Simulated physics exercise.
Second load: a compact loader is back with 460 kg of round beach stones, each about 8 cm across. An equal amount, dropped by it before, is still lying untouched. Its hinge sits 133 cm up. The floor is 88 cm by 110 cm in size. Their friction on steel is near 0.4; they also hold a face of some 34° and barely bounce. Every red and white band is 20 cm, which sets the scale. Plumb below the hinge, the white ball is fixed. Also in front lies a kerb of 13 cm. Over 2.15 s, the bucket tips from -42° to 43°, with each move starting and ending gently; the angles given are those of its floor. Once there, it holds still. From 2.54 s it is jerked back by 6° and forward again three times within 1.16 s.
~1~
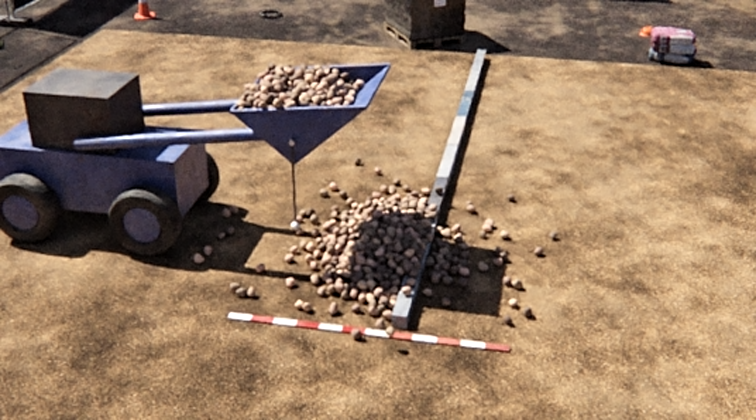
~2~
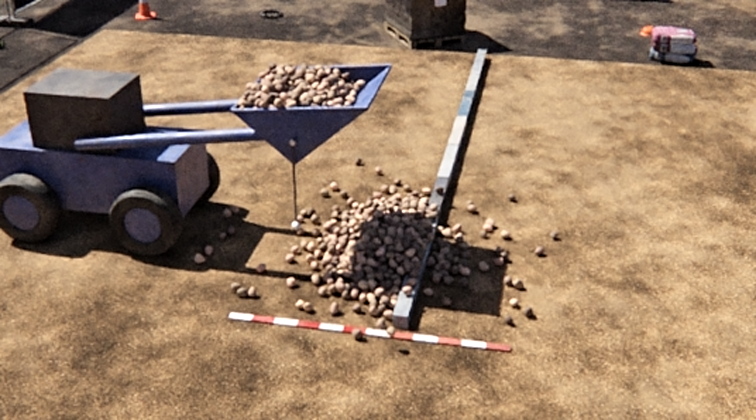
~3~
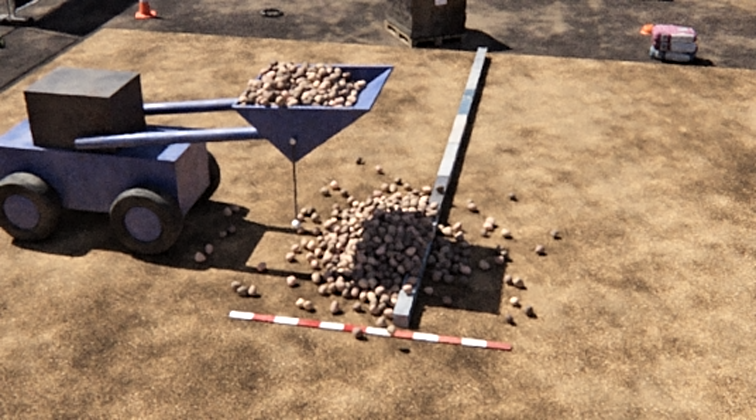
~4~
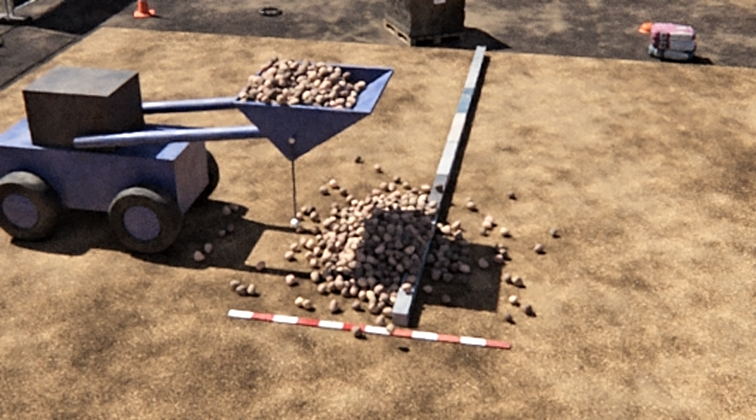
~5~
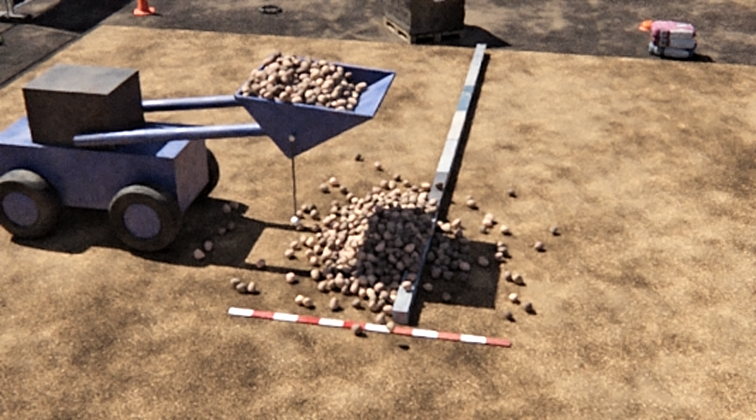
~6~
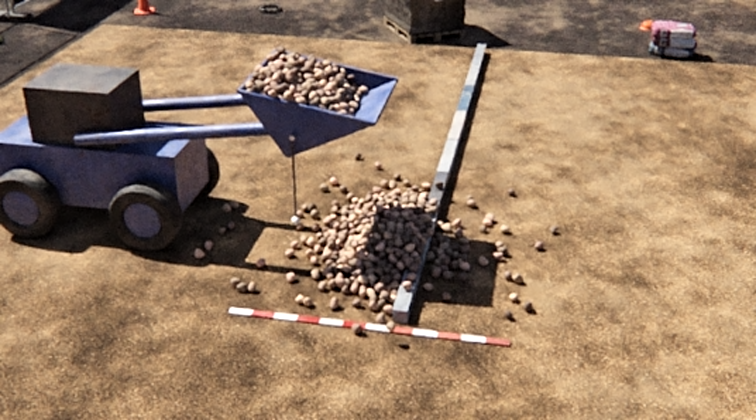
The blue bucket of a compact loader, heaped with round stones, starts almost still above an earlier pile lying against a long kerb. It then tilts slightly, its front lip dipping a little to the right while the stones shift only slightly inside, and the loader and pile stay in place.
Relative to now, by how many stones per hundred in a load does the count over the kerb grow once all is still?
It grows by roughly 46 per hundred.
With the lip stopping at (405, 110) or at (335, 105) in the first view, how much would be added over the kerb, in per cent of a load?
Around 90 percent, then around 10 percent.
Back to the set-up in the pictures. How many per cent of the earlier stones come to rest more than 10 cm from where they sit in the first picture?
Roughly 25 percent.
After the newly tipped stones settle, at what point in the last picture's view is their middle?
Roughly at (413, 234) in the last picture.
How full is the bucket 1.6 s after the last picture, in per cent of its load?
Estimate: 5 % remaining inside, roughly.
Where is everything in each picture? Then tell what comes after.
In the first picture, lip at (367, 107), floor tilted -42°, highest stones at (298, 75). The earlier load is highest near (400, 231), 25 cm above ground level, 93 % on this side of the kerb, 9 % over the kerb.
In the second picture, the bucket is at -41°, its lip at (368, 108); the top of the load is at (299, 75).
In the third picture, lip at (370, 110), floor tilted -39°, highest stones at (285, 71).
In the fourth picture, lip at (370, 113), floor tilted -36°, highest stones at (286, 69).
In the fifth picture, lip at (373, 117), floor tilted -31°, highest stones at (282, 64).
In the sixth picture, the bucket is at -26°, its lip at (375, 124); the top of the load is at (284, 61).
Then, 1.0 s after the last picture the floor is at 30°; in per cent of one load, 82 in the bucket, 112 on this side of the kerb, 9 over the kerb; the foremost stones are at (522, 273).
Then, 1.6 s after the last picture the floor is at 43°; in per cent of one load, 5 in the bucket, 159 on this side of the kerb, 37 over the kerb; the foremost stones are at (536, 259).
Then, 3.6 s after the last picture the floor is at 43°; in per cent of one load, 0 in the bucket, 147 on this side of the kerb, 55 over the kerb; the foremost stones are at (591, 255).
Then, 6.2 s after the last picture the floor is at 43°; in per cent of one load, 0 in the bucket, 147 on this side of the kerb, 55 over the kerb; the foremost stones are at (591, 255). Net gain over the kerb, 46.
